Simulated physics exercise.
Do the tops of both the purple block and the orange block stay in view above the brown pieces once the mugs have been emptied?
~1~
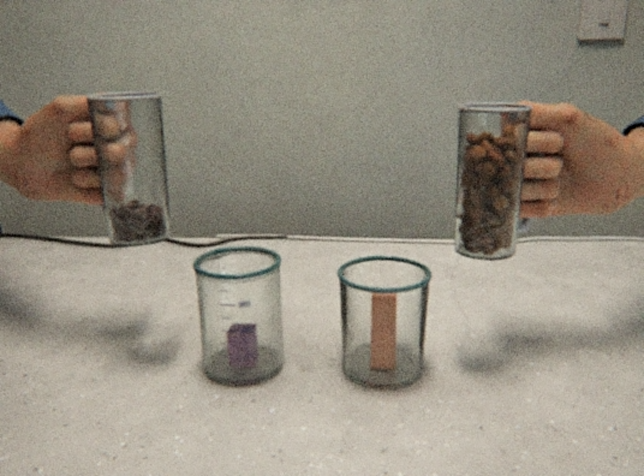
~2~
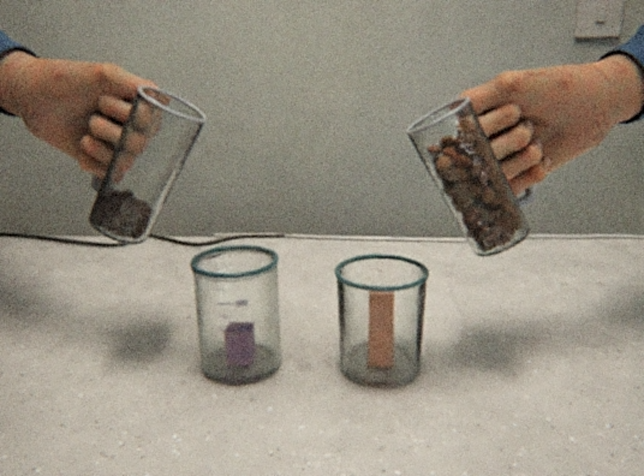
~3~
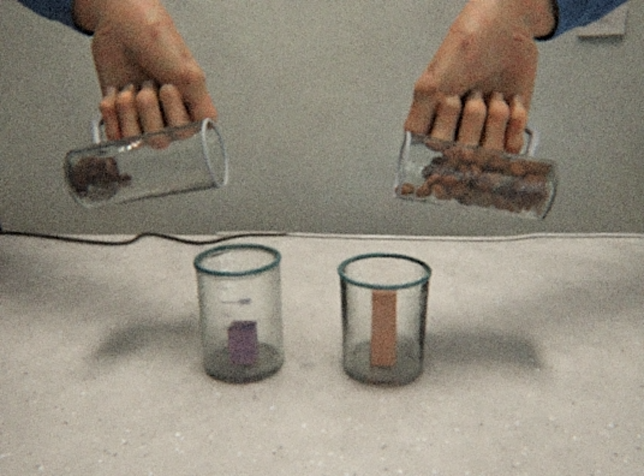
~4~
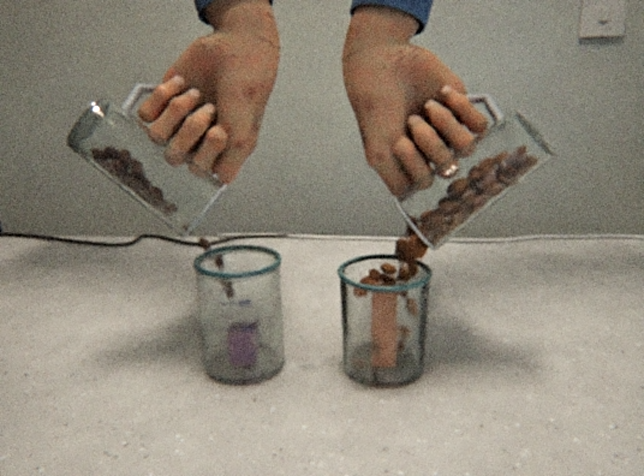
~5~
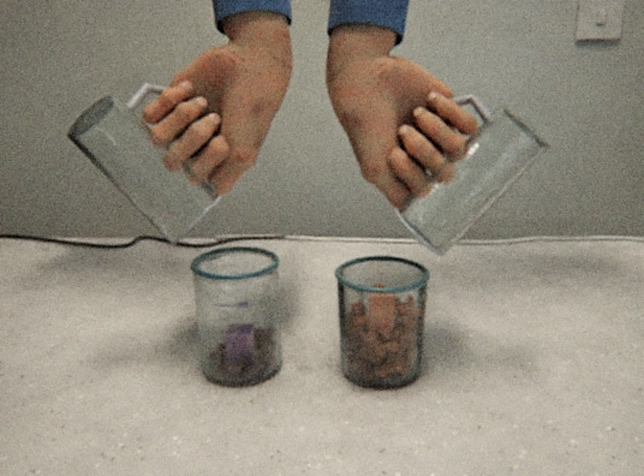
Yes, both tops stay in view. The purple block on the left and the orange block on the right each still stick up above the pieces poured around them.
